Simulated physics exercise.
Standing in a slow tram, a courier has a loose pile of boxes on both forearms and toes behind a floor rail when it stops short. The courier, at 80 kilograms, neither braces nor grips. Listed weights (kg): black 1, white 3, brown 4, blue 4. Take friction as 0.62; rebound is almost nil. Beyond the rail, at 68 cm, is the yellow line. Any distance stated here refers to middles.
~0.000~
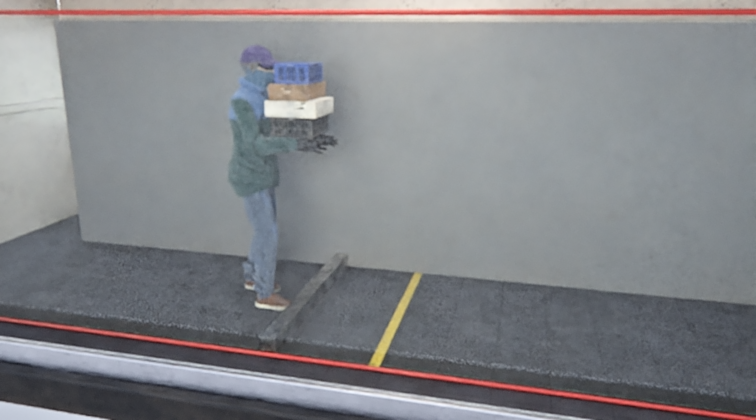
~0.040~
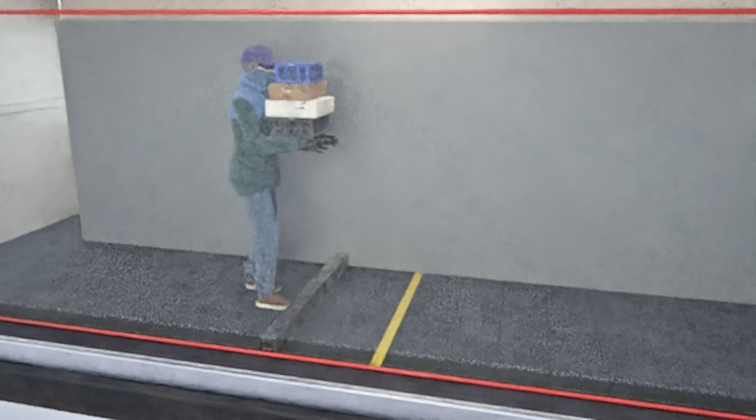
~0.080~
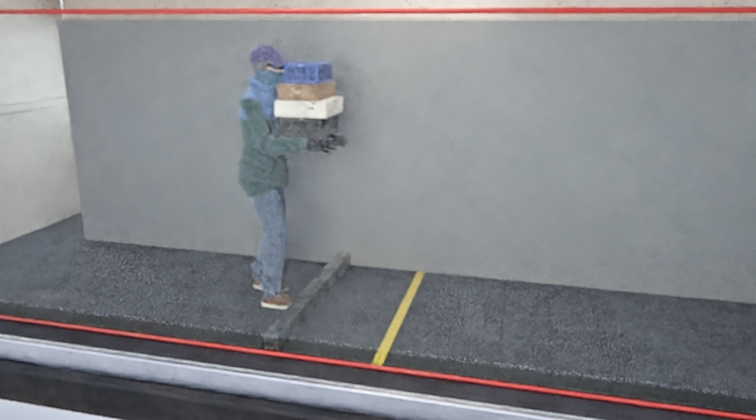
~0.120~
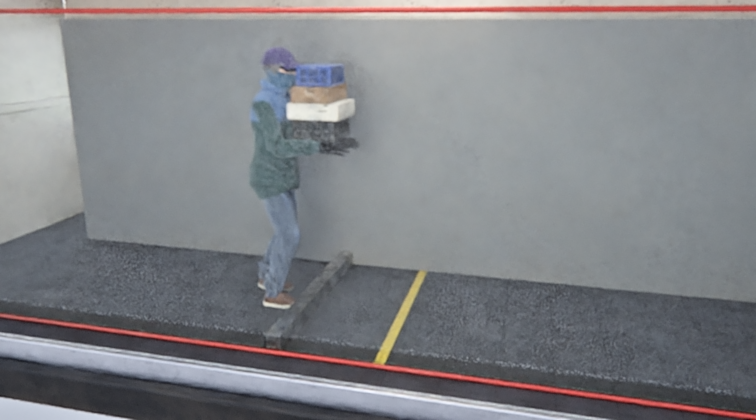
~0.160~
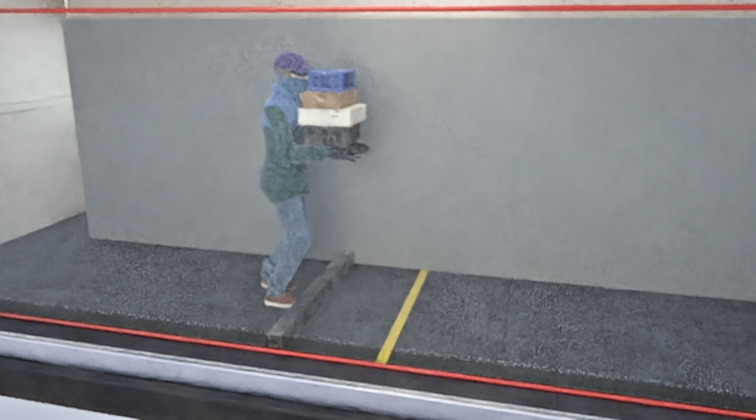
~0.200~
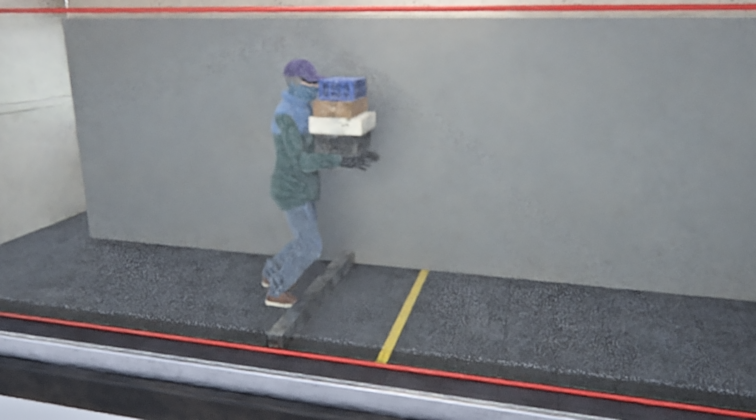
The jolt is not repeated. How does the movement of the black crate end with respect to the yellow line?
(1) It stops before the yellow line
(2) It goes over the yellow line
2, it goes over the yellow line.
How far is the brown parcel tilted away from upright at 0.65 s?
Roughly 70 degrees.
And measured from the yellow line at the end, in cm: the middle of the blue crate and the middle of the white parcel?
Both go past - the blue crate by 200 cm and the white parcel by 60 cm.
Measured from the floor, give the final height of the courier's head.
About 35 cm up.
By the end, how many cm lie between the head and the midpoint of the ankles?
Head to ankle midpoint comes to around 100 cm.
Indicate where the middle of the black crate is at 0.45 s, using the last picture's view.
You'd see it close to (398, 237) then.
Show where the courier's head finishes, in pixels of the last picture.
Around (491, 283).
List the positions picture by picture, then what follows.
Black crate (300, 124), blue crate (299, 73), yellow line (385, 344), in the first picture.
Black crate (301, 124), blue crate (300, 72), in the second picture.
Black crate (310, 124), blue crate (309, 72), in the third picture.
Black crate (322, 127), blue crate (321, 75), in the fourth picture.
Black crate (333, 132), blue crate (332, 80), in the fifth picture.
Black crate (343, 140), blue crate (343, 89), yellow line (392, 340). Everything loose set off at about 1.6 m/s, in the sixth picture.
After 0.45 s the black crate is 7 cm short of the yellow line, tilted 15°, near (398, 237) in the last picture's view; the blue crate 0 cm short of the yellow line, tilted 15°.
After 0.65 s the black crate is 15 cm past the yellow line, tilted 70°, near (429, 288) in the last picture's view; the blue crate 56 cm past the yellow line, tilted 75°.
After 0.95 s the black crate is 37 cm past the yellow line, tilted 140°, near (462, 297) in the last picture's view.
After 2.9 s, black crate crosses the yellow line; white parcel crosses the yellow line; brown parcel crosses the yellow line; blue crate crosses the yellow line.
